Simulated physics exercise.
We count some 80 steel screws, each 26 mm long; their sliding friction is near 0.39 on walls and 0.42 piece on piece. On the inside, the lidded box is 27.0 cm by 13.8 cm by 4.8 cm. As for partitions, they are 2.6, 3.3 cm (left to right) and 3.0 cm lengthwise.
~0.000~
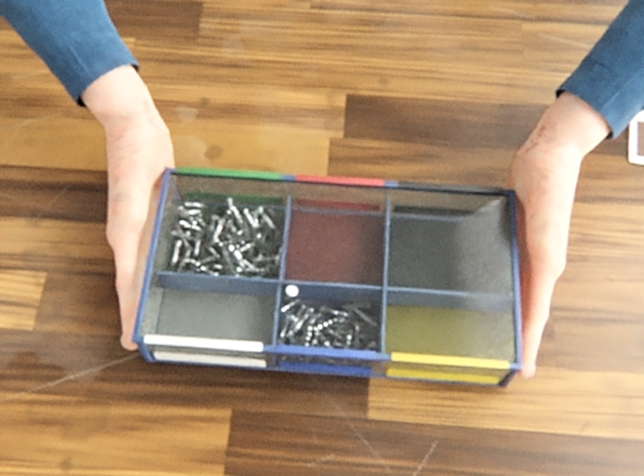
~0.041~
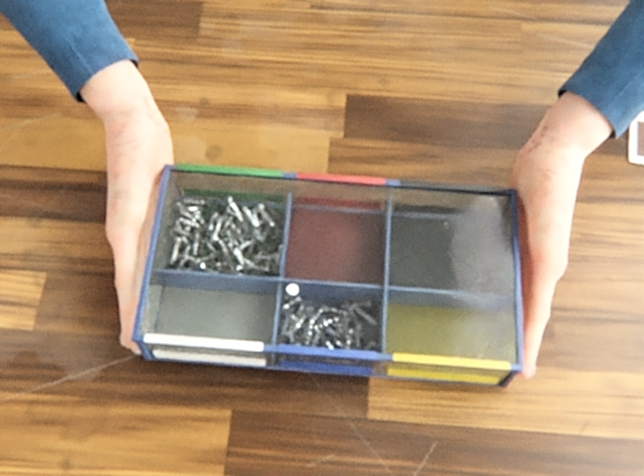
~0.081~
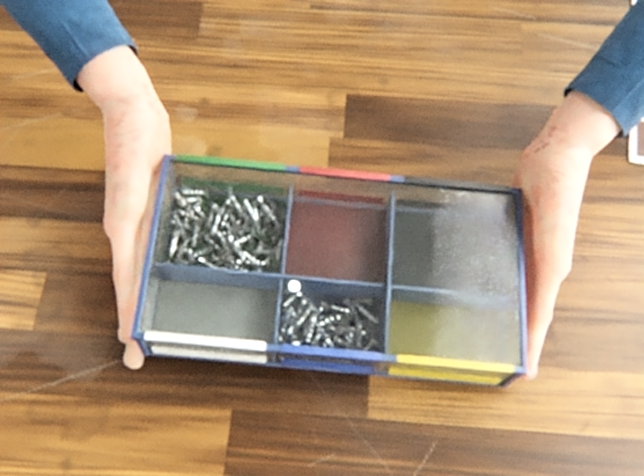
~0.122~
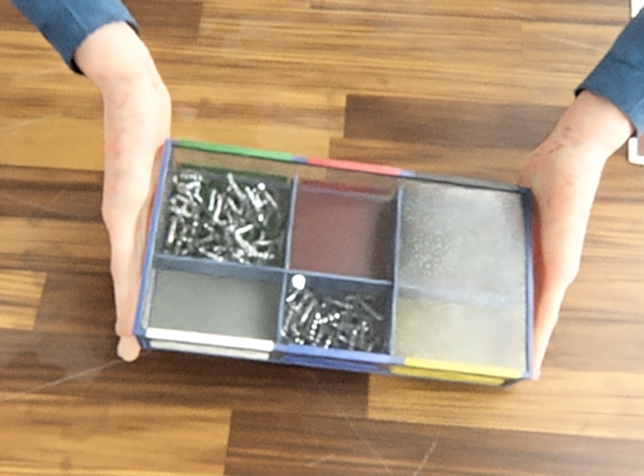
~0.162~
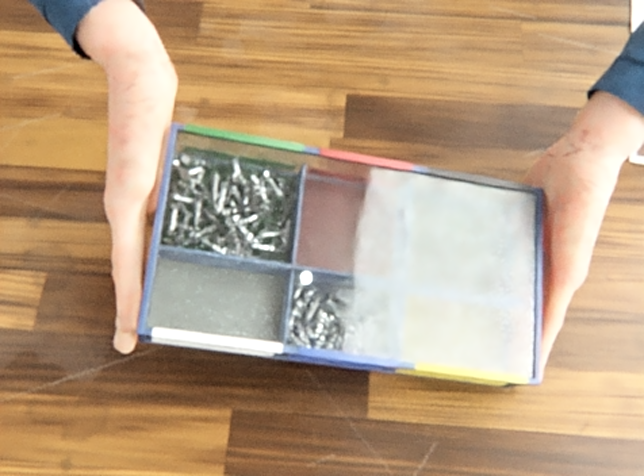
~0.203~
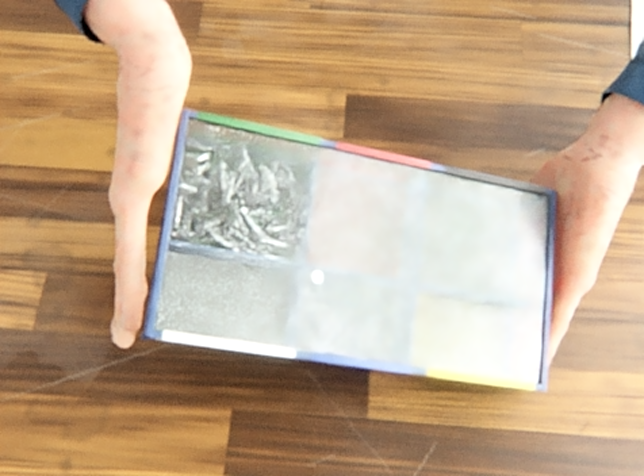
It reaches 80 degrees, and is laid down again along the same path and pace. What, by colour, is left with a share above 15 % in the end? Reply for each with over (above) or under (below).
Red - under, blue - over, green - over, yellow - under, white - under, black - under.
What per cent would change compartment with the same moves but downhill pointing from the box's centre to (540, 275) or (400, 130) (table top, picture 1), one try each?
The share comes to about 65 in a hundred, then about 20 in a hundred.
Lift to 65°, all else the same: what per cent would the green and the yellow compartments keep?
Green 40 %; yellow 5 %.
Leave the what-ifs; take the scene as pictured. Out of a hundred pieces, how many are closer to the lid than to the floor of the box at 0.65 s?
Roughly 60 percent of the pieces.
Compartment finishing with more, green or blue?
Fuller: Blue.
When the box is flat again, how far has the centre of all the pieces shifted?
Roughly 5.0 cm.
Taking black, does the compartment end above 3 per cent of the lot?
Black no.
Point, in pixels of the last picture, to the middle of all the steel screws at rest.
Approximately (317, 316) in the last view.
After 0.65 s, tilt 78 degrees; red 10 %, blue 40 %, green 45 %, white 5 %.
After 0.95 s, tilt 31 degrees; red 10 %, blue 45 %, green 35 %, yellow 5 %, white 5 %.
After 1.34 s, tilt 0 degrees; red 10 %, blue 45 %, green 35 %, yellow 5 %, white 5 %.
At rest (1.8 s), red 10 %, blue 45 %, green 30 %, yellow 5 %, white 5 %, black 0 %.
